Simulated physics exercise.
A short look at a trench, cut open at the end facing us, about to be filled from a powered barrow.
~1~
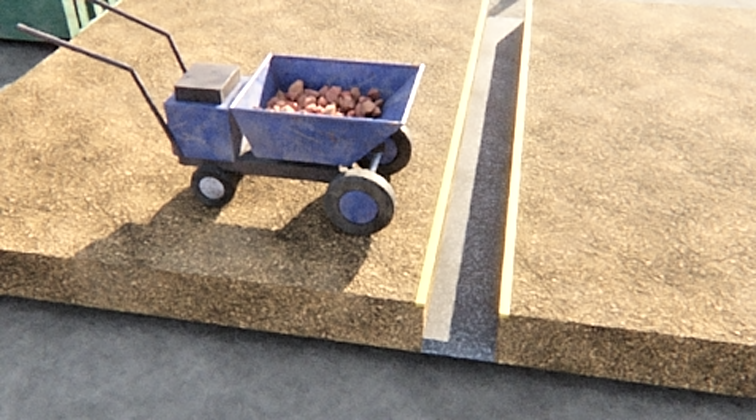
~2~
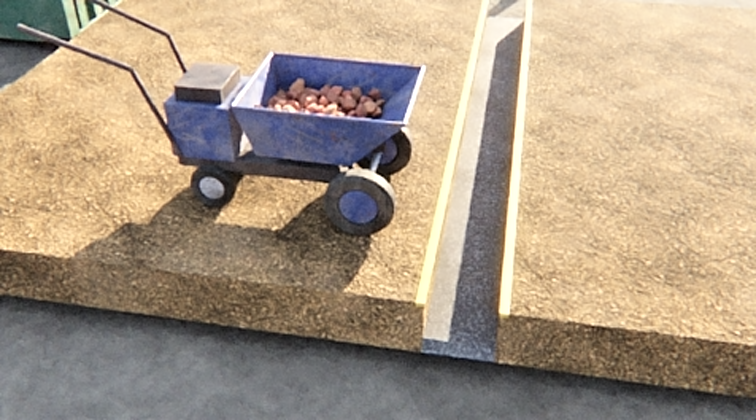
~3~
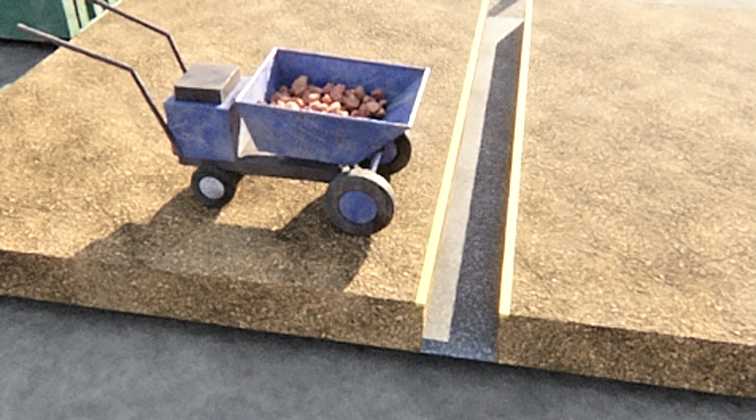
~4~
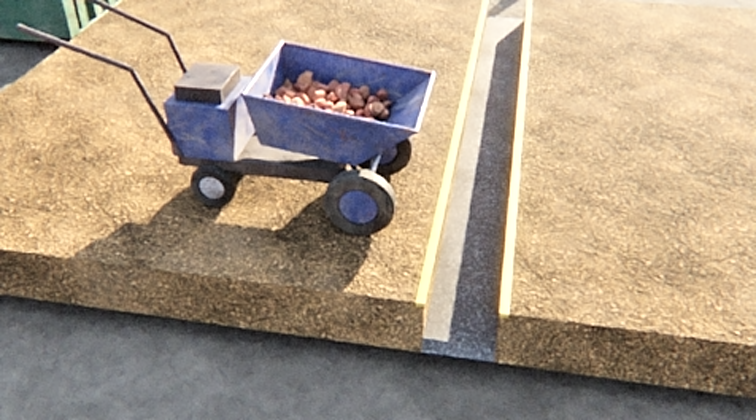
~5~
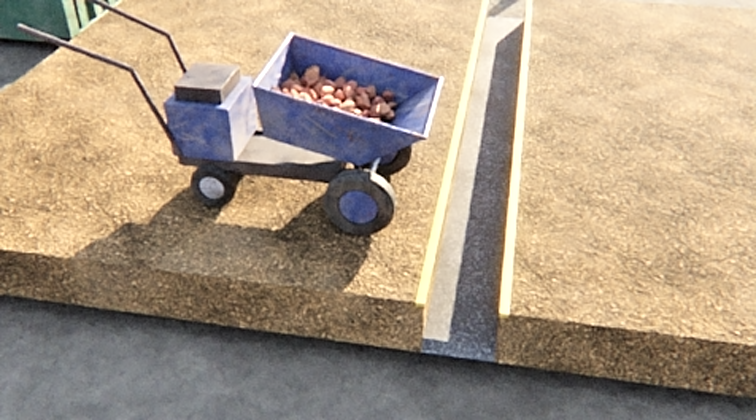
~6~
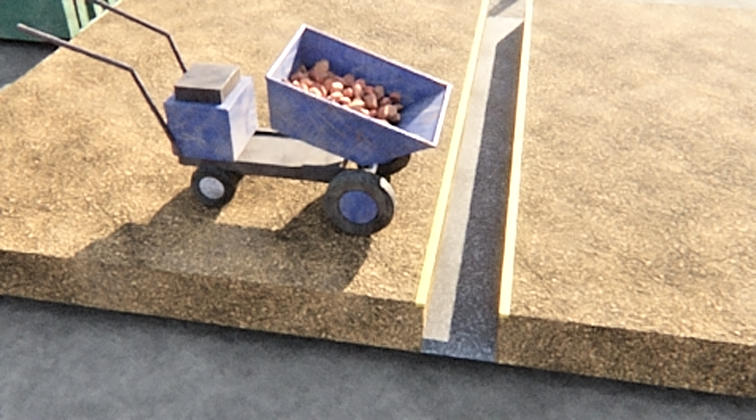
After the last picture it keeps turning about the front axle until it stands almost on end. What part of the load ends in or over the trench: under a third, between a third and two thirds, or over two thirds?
It catches over two thirds.
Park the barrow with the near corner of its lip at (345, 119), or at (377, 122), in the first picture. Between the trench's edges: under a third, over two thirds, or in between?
One: Beyond two thirds. Two: Beyond two thirds.
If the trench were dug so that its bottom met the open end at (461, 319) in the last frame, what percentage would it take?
Near 60 %.
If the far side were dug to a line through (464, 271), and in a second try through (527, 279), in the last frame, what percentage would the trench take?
About 0 and 100 per cent.
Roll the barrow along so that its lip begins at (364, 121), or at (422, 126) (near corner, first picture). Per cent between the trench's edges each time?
About 100 and 70 per cent.
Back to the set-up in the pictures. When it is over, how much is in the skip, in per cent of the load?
Some 0 per cent.
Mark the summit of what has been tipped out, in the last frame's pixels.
Close to (510, 211).
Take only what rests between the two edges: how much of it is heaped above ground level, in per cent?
Close to 0 per cent.
Soon after the last picture, skip tipped steeply; all in the skip.
A little later, skip tipped right over; most in the skip; about a quarter in or heaped over the trench.
Later still, skip tipped right over; nearly all in or heaped over the trench; a stray few beyond it.
At rest, skip tipped right over; nearly all in or heaped over the trench; a stray few beyond it.
